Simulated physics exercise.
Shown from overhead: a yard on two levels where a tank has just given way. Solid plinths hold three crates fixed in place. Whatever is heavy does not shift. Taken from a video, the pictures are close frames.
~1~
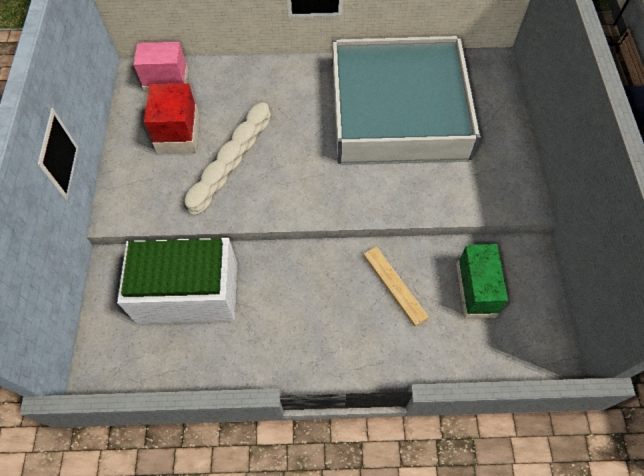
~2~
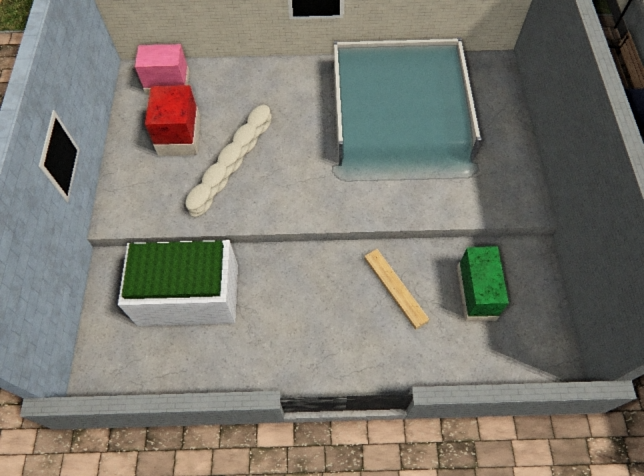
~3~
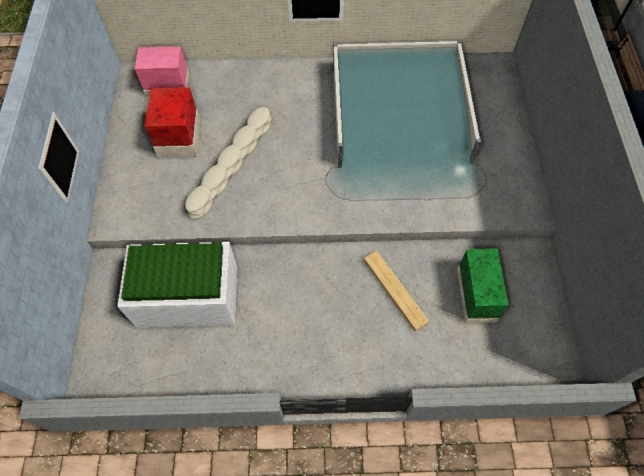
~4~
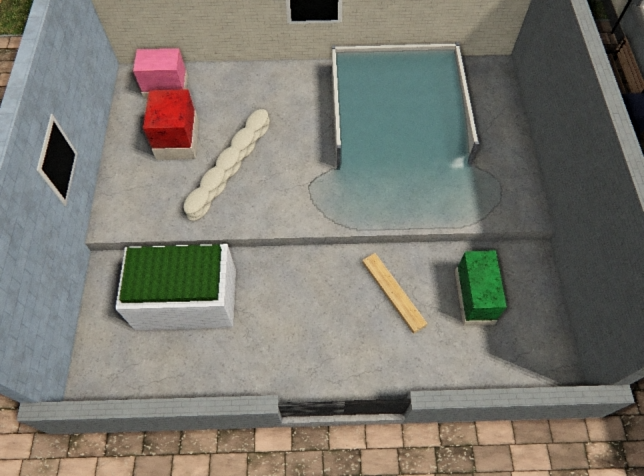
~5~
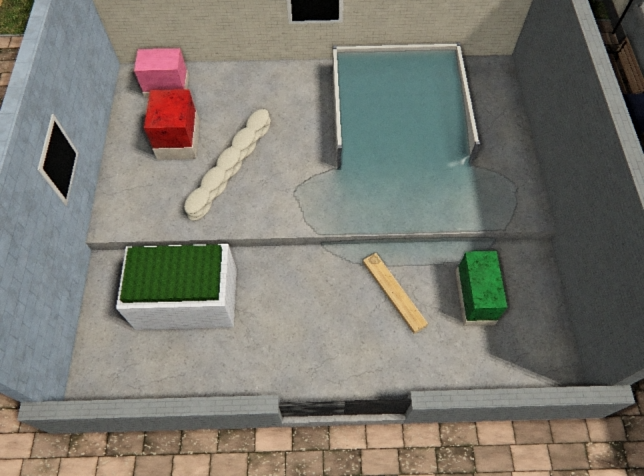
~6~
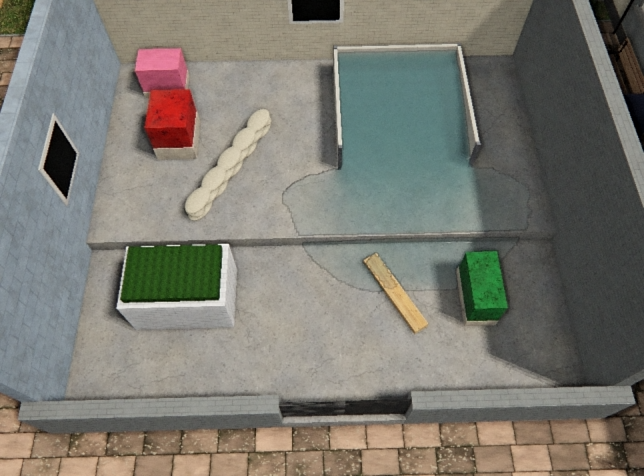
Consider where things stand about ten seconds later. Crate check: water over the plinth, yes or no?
Red crate no, green crate yes, pink crate no.
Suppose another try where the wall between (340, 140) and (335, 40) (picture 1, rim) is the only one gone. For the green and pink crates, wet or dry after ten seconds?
My reading: Green crate escapes it, pink crate takes water.
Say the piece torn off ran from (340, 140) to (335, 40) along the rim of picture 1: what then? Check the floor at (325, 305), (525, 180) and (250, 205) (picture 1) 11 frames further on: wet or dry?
In sequence: Untouched, untouched, inundated.
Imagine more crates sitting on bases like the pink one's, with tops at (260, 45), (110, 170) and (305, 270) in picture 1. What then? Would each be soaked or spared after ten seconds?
Stays clear, then stays clear, then is reached.
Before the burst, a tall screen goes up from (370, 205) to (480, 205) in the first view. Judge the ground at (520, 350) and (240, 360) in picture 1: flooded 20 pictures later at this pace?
In order, I'd call them inundated and inundated.
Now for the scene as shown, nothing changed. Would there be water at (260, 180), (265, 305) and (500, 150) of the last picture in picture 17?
As listed: Clear, covered, not flooded.
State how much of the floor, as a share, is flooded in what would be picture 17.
Some 40 in a hundred.
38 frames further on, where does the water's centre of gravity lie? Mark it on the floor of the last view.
My pick is pixel (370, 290).
A moment on, water covers 30 % of the floor; the red crate not reached, the green crate water round its plinth, the pink crate not reached.
Next, water covers 40 % of the floor; the red crate not reached, the green crate water round its plinth, the pink crate not reached.
Then, water covers 50 % of the floor; the red crate not reached, the green crate water round its plinth, the pink crate not reached.
Later, water covers 55 % of the floor; the red crate not reached, the green crate water round its plinth, the pink crate not reached.
In the end, water covers 50 % of the floor; the red crate stayed above the water, the green crate was topped, the pink crate stayed above the water.
